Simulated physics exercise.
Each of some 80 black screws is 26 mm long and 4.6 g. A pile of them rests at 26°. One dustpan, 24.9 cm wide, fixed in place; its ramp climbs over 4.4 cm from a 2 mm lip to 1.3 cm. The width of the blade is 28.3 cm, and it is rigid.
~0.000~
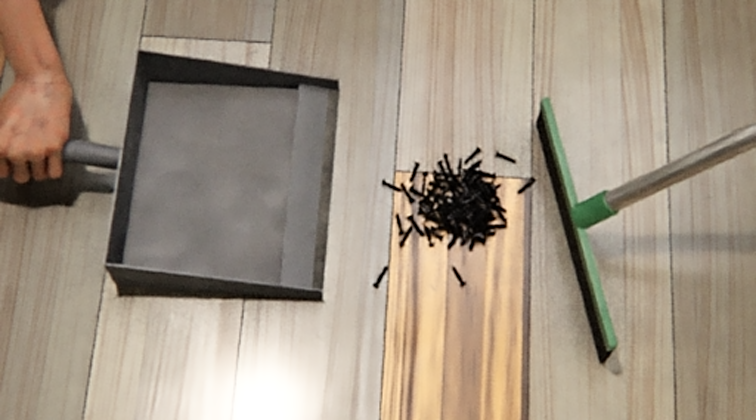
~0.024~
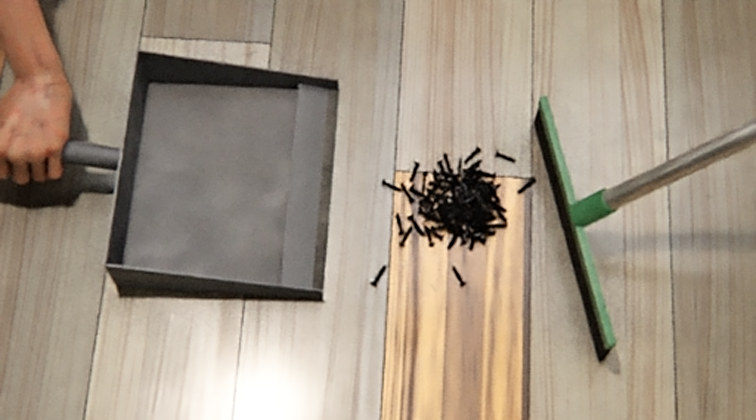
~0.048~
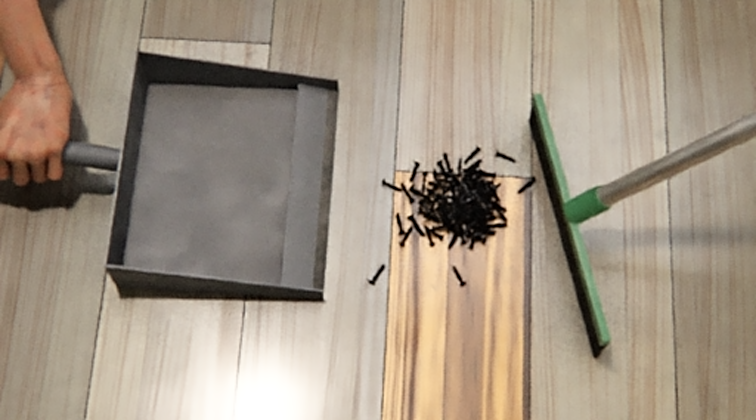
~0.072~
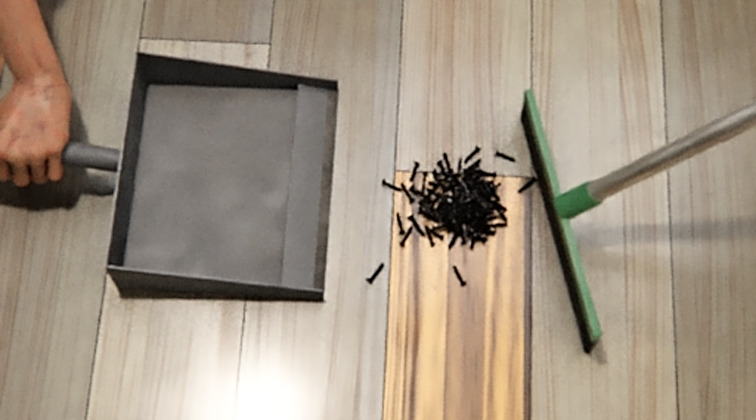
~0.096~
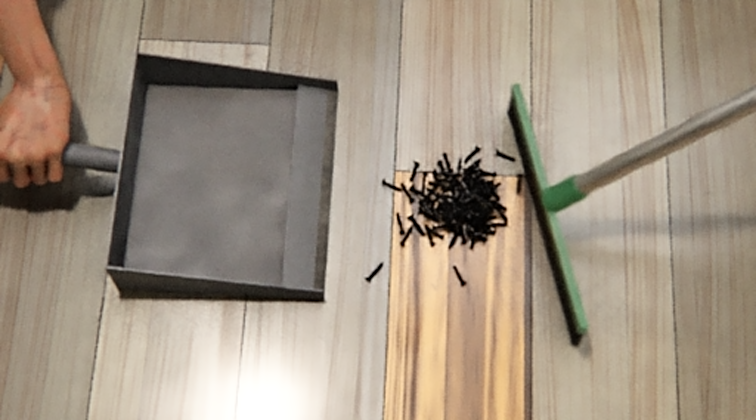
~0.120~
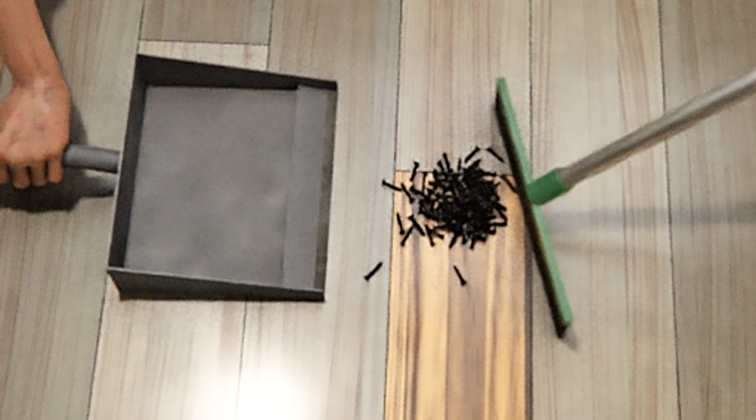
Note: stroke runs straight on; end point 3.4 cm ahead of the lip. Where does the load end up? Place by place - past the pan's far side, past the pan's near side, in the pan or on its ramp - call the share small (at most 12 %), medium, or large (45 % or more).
Far side - small, near side - small, pan - small.
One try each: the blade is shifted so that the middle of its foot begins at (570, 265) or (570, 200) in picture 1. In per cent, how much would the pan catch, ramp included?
Estimates: 0 percent and 0 percent.
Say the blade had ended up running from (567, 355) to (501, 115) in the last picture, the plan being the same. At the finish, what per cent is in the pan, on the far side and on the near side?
Per cent by place - pan 15, far side 0, near side 5.
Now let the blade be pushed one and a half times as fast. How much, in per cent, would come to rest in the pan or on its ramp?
In that case close to 15 per cent.
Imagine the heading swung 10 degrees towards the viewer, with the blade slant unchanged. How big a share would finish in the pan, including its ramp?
Roughly 5 percent.
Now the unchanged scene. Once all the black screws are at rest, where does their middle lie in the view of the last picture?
Close to pixel (366, 197).
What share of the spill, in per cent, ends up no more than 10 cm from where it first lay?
Some 45 per cent.
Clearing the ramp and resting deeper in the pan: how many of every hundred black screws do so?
Near 0 per cent, I'd say.
After 0.24 s, middle of the blade 13 cm from the lip; 0 % over the lip, far side 0 %, near side 0 %.
After 0.32 s, middle of the blade 8 cm from the lip; 0 % over the lip, far side 0 %, near side 0 %.
After 0.54 s, middle of the blade 7 cm from the lip; 0 % over the lip, far side 0 %, near side 0 %.
At rest (1.0 s), far side 0 %, near side 0 %, pan 0 %, in front of the lip or behind the blade 100 %.
